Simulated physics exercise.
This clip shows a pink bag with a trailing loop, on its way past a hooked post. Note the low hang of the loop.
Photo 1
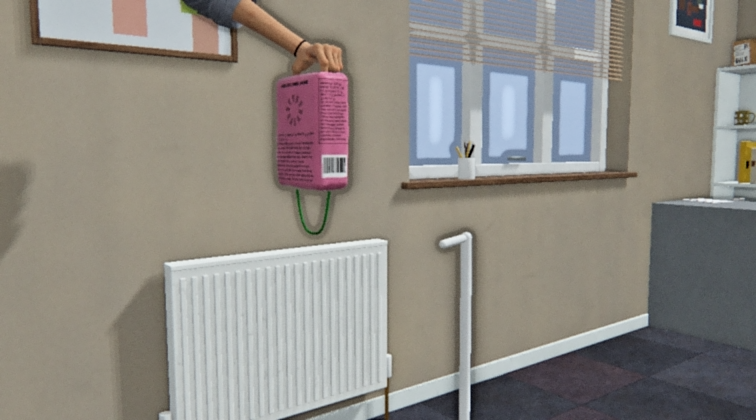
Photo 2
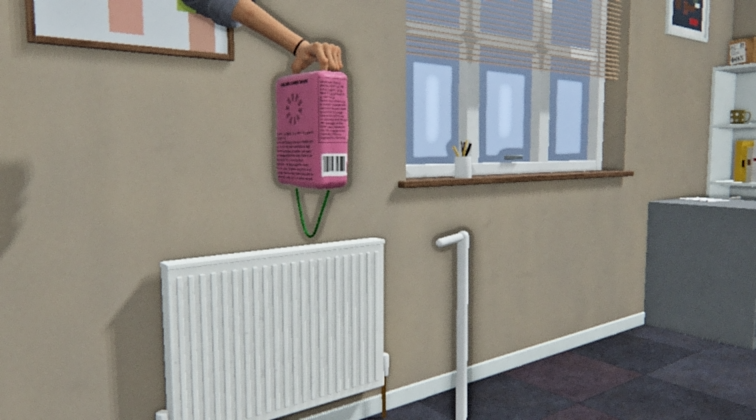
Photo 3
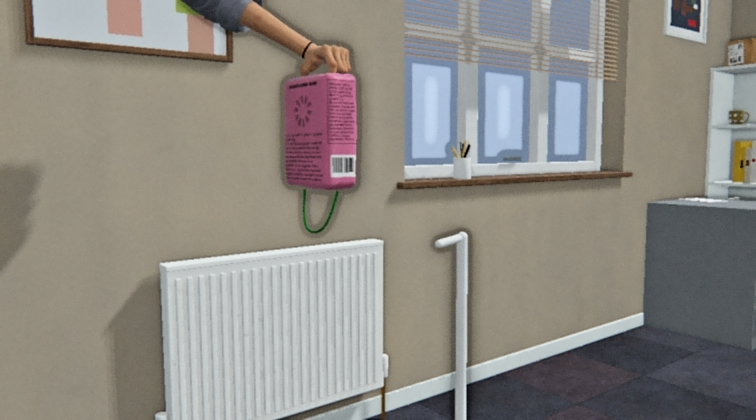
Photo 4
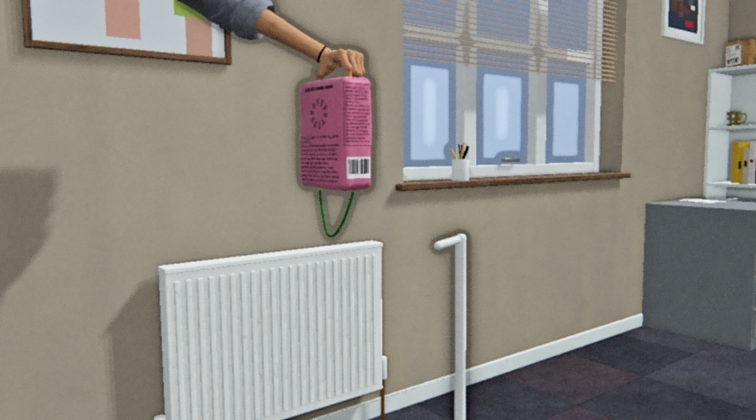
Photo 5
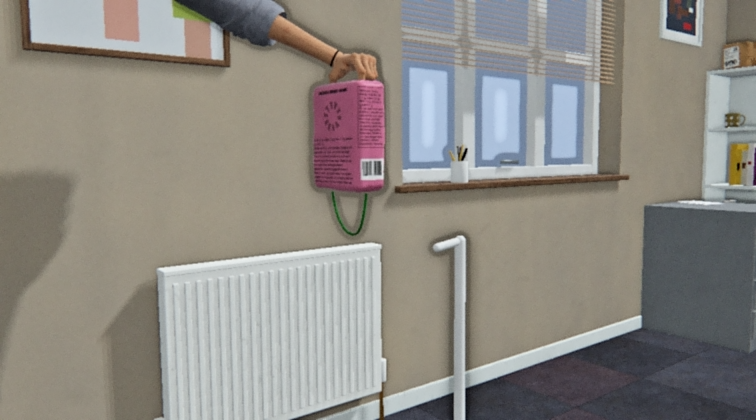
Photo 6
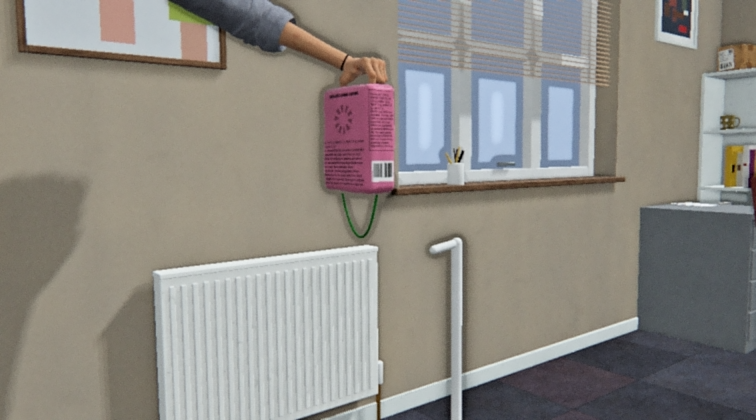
In a room with beige walls and a dark tiled floor, seen from a slightly raised, angled view, a white radiator stands below a framed print at left. A grey-sleeved arm holds a pink bag with a low-hanging green loop, left of a blind-topped window and a bent white pipe. The hand briefly stays nearly still, then carries the bag slowly rightward as the view shifts very slightly.
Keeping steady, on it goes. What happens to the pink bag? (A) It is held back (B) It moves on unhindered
It moves on unhindered (B).
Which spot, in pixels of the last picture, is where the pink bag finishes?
Roughly (530, 142).
Then, 0.98 s past the final frame, bag over the post near (443, 141).
Then, 1.90 s past the final frame, bag past the post near (508, 142).
When it is over, bag past the post near (530, 142). The pink bag goes by freely.
